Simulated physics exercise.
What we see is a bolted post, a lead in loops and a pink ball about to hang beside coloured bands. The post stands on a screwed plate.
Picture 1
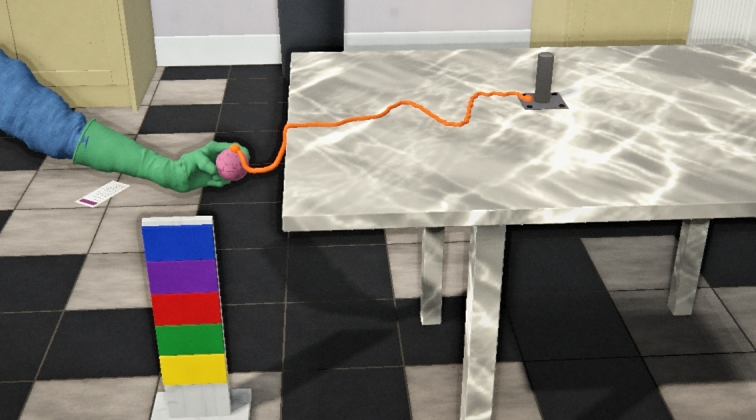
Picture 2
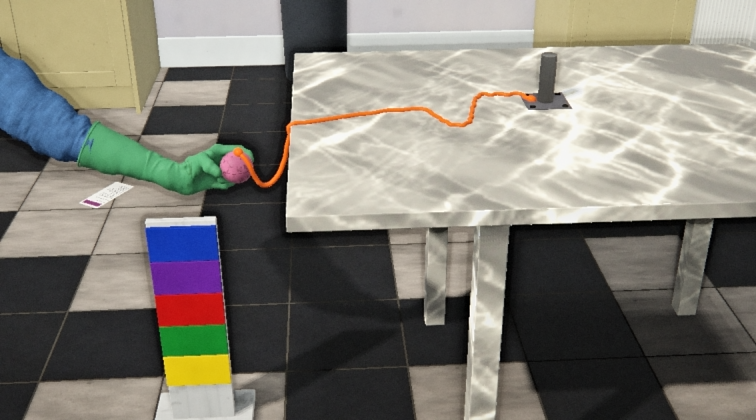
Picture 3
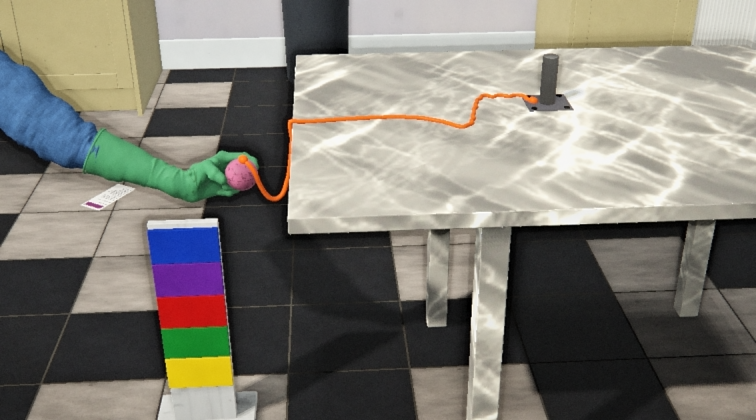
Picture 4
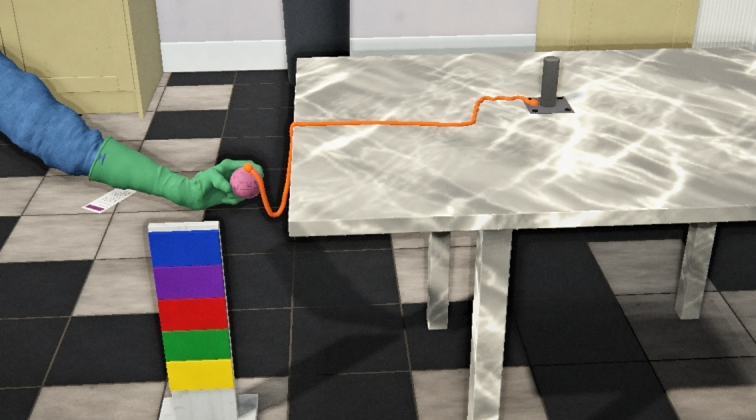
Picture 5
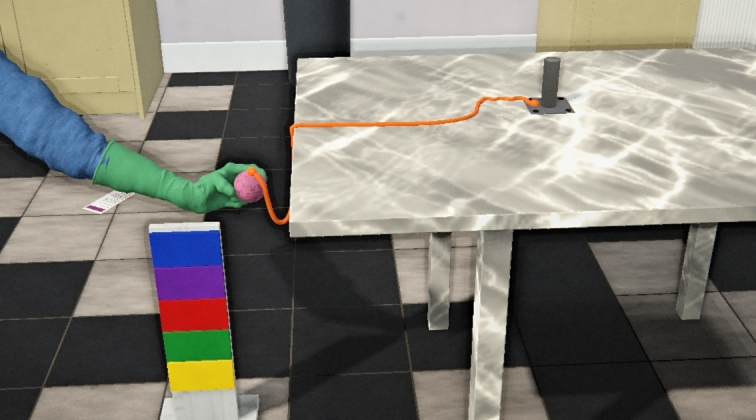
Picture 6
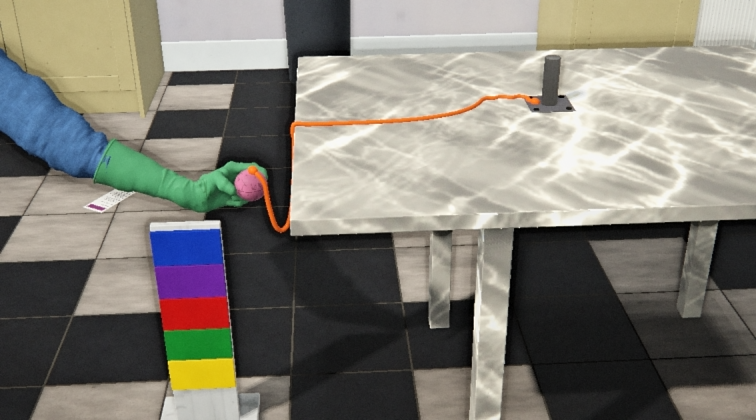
A green-gloved hand holding a pink ball shifts slightly right while the orange cord slides and sags.
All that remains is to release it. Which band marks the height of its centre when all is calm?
The green one.
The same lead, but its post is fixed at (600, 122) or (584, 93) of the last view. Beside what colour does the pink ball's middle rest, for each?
It would be red; red.
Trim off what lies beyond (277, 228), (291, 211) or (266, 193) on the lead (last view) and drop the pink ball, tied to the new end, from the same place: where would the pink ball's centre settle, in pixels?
Try by try, around (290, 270), (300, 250) and (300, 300).
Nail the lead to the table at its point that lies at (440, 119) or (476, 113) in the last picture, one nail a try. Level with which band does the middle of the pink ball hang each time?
Try by try: Purple; red.
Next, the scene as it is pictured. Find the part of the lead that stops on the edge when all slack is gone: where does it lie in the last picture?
At (329, 124), roughly.
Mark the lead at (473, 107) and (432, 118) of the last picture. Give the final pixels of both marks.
About (447, 109), and the other about (397, 112).
Early on, ball near (304, 292); level with red.
Midway, ball near (306, 317); level with green.
Near the end, ball near (309, 318); level with green.
Finally, ball near (305, 324); level with green. The lead holds its middle at green.
